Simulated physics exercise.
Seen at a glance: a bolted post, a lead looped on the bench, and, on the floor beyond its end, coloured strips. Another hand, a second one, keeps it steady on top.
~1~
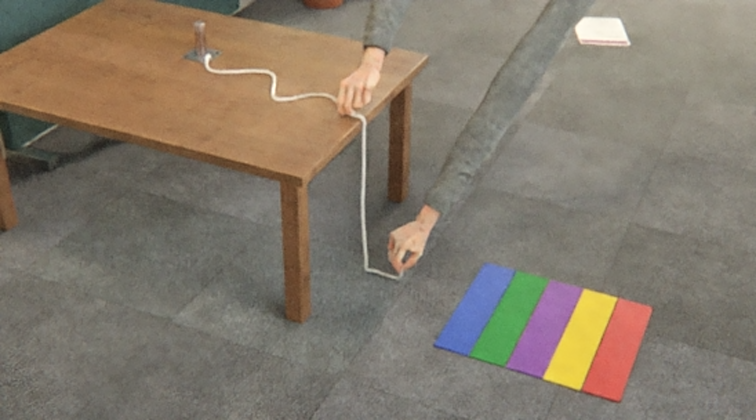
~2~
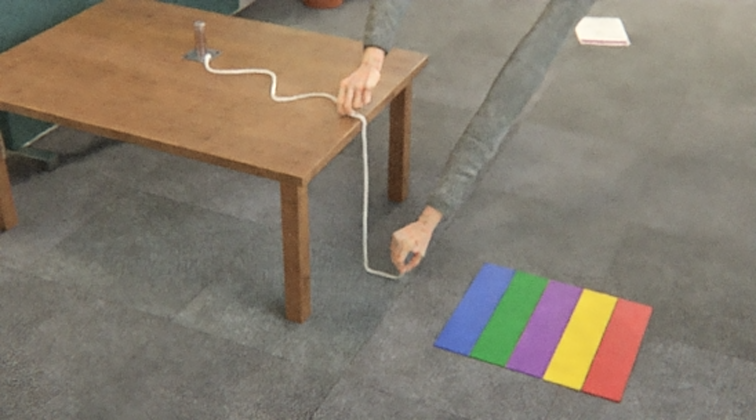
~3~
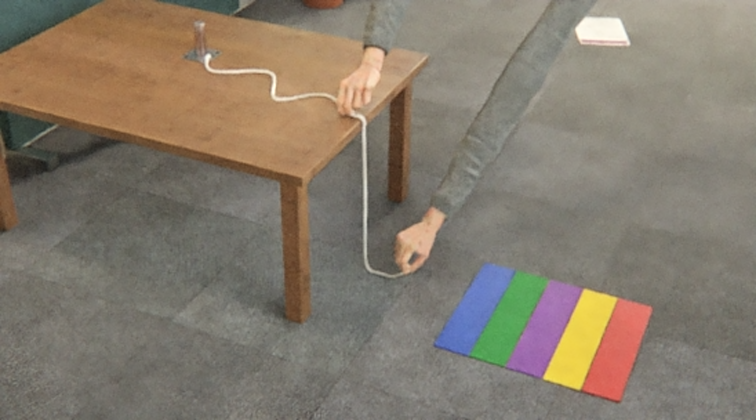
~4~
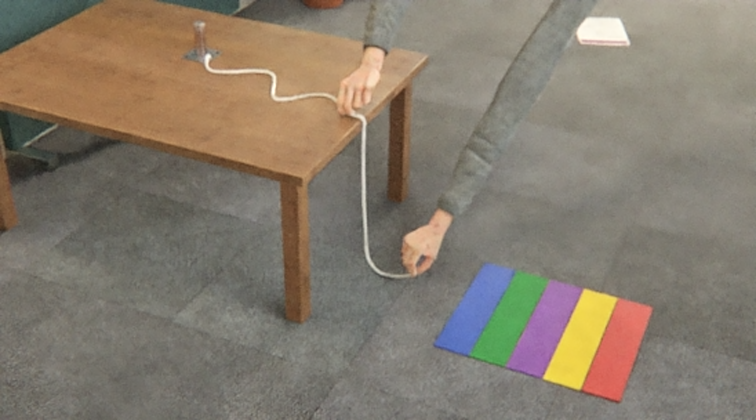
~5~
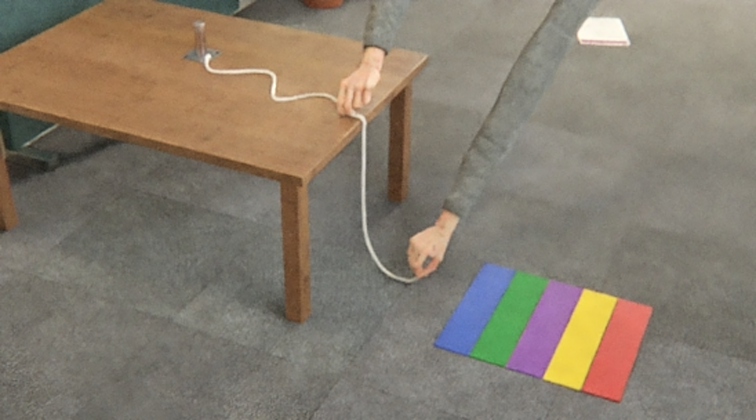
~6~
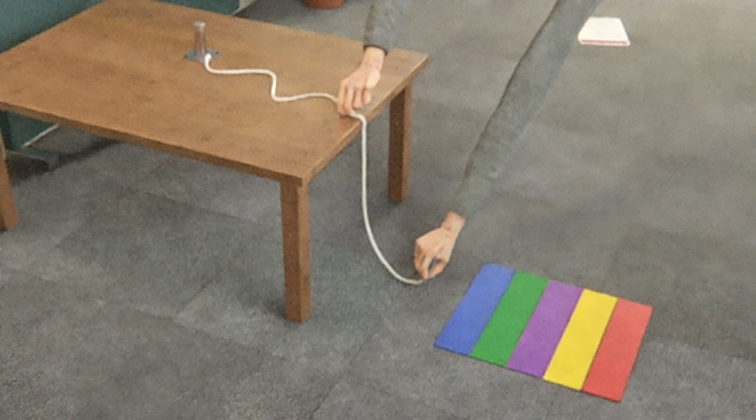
On the floor beside a wooden table, a hand drew the end of a white cord slowly a short way right, toward coloured strips, while another hand held the cord at the table's edge.
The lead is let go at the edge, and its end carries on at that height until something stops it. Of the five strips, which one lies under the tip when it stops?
The yellow strip.
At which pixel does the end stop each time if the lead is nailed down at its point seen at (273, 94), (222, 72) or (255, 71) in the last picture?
Approximately (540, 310), (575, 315) and (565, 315), respectively.
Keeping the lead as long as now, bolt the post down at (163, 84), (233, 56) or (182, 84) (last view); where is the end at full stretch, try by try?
Respectively (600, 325), (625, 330) and (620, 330).
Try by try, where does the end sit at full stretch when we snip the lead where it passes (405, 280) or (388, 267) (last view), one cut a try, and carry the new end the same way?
(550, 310) and (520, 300).
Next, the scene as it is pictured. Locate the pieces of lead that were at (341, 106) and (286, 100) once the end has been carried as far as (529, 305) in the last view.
Roughly (378, 142) for one and roughly (342, 99) for the other.
Soon after, end near (529, 305); over green.
Then, end near (568, 316); over yellow.
At full stretch, end near (592, 322); over yellow. It gets as far as the yellow strip.
